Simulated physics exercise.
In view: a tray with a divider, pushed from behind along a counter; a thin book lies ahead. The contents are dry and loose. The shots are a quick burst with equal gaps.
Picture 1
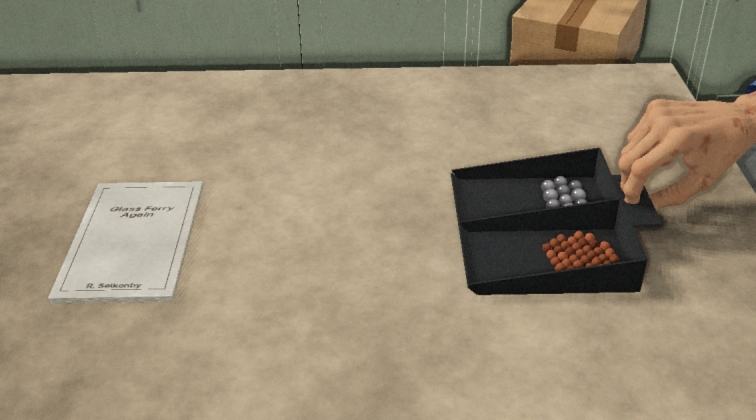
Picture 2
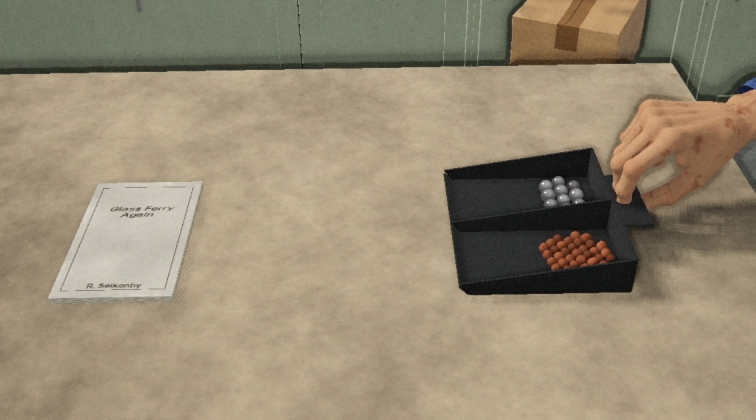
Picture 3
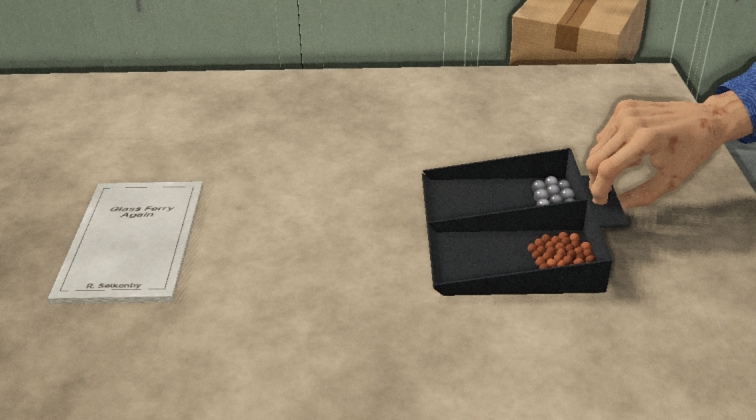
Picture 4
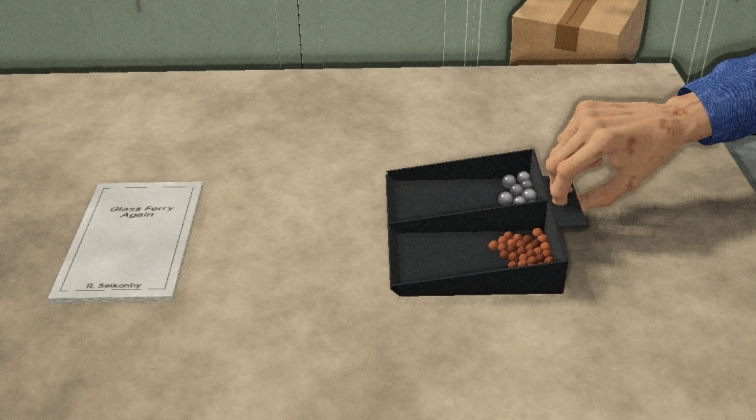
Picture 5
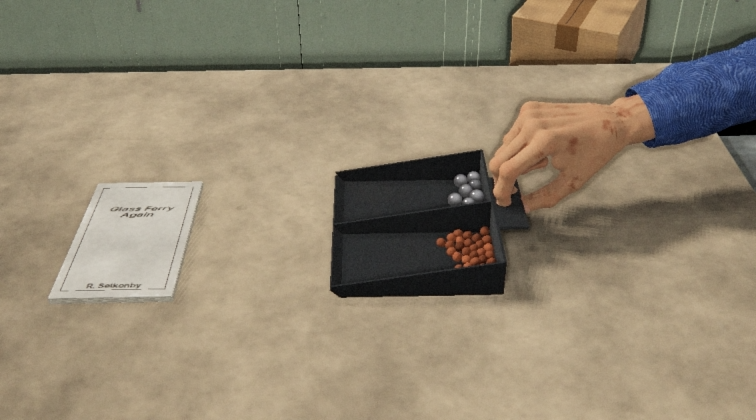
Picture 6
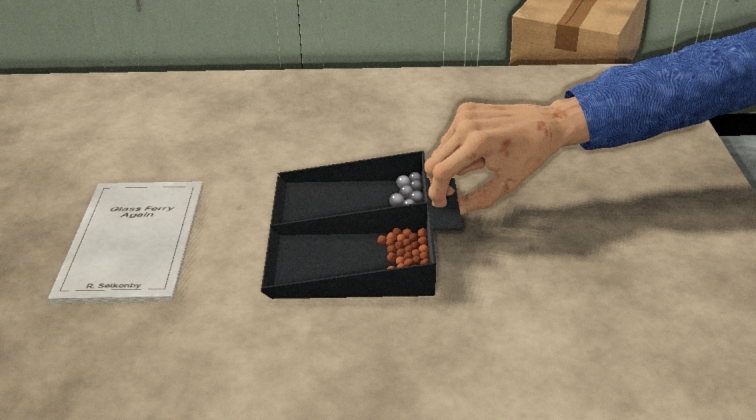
In this clip, a hand pushes a divided black tray holding orange-brown pellets and silvery balls leftward along a counter toward a thin book, as the contents shift against the tray's right end and a blue sleeve comes into view.
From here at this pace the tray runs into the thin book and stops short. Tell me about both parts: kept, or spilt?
Here the front batch loses pieces over the front, and the back batch loses pieces over the front.
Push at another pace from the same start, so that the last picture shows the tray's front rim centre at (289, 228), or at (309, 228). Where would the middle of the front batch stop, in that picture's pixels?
One: (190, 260). Two: (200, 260).
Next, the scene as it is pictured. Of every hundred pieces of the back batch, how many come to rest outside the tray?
It comes to 80 per cent or so.
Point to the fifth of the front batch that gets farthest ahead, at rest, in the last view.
Around (130, 245).
Then, 0.04 s past the last view, tray still sliding, front rim near (229, 229); front batch all inside; back batch all inside.
Then, 0.19 s past the last view, tray stopped at the thin book; front batch all inside, moved towards the front rim; back batch all inside, moved towards the front rim.
Then, 0.40 s past the last view, tray stopped at the thin book; front batch about a quarter out of the tray; back batch most out of the tray.
Finally, tray stopped at the thin book; front batch about a quarter out of the tray; back batch most out of the tray.
